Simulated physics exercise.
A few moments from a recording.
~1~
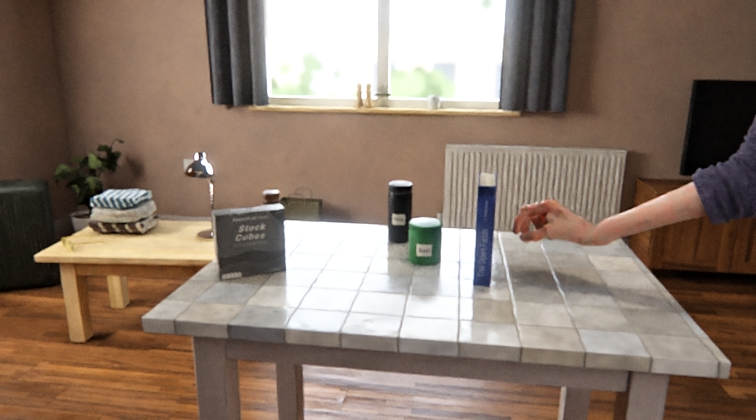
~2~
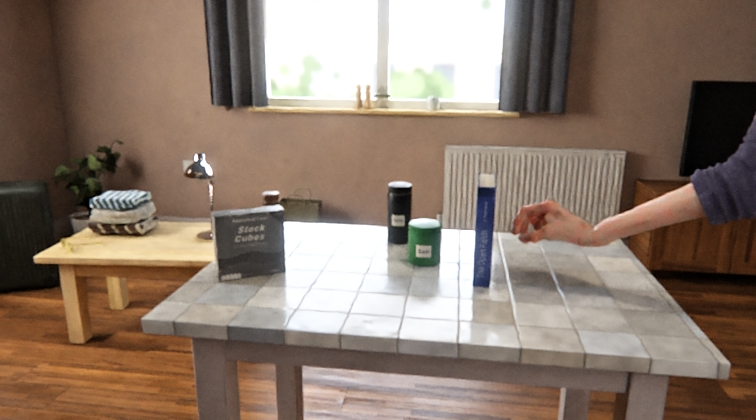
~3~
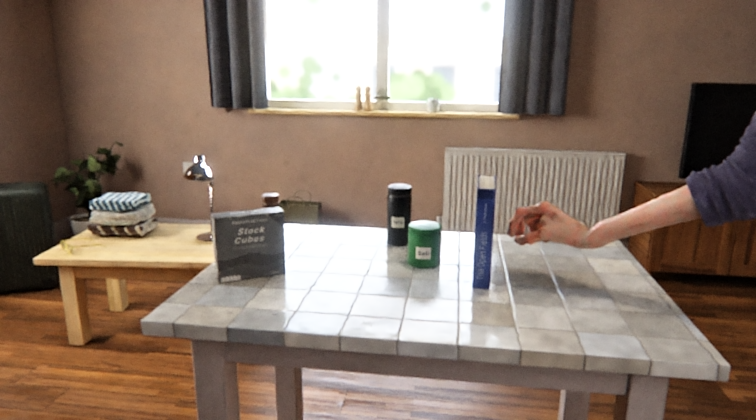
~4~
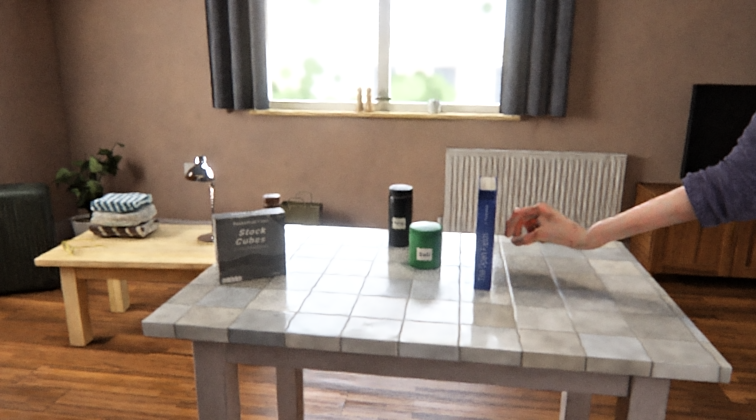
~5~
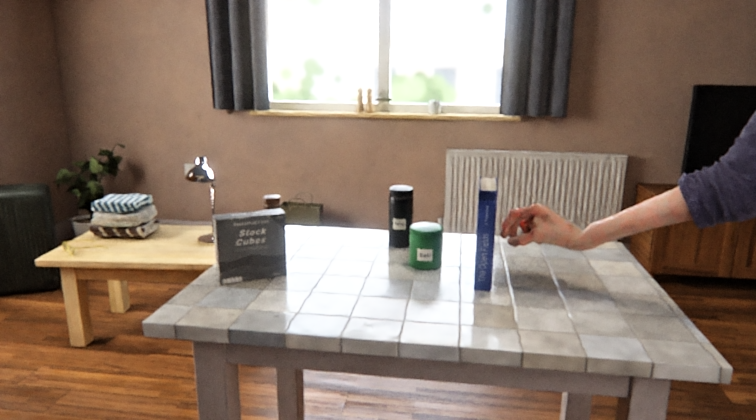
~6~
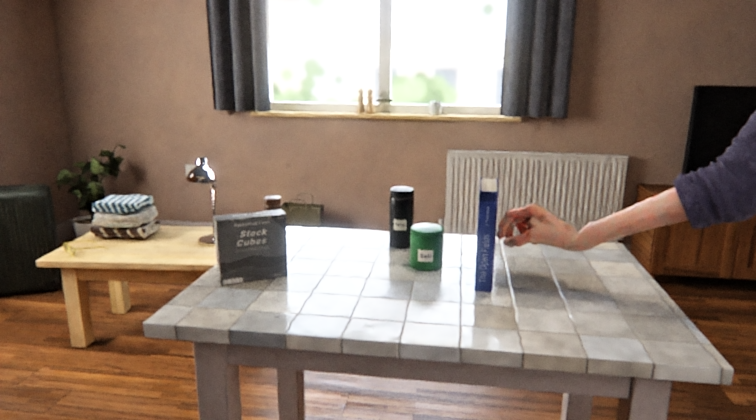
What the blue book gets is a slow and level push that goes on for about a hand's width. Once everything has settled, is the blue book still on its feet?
It is going to be knocked over.
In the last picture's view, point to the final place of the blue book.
Around (427, 236).
Then, 0.50 s on from there, blue book turned 23° from how it was put near (465, 231).
Then, 0.80 s on from there, blue book turned 56° from how it was put near (445, 237).
Then, 1.30 s on from there, blue book turned 60° from how it was put near (432, 236).
In the end, toppled on the table, blue book. At the end, from the last picture's camera, blue book near (427, 236).
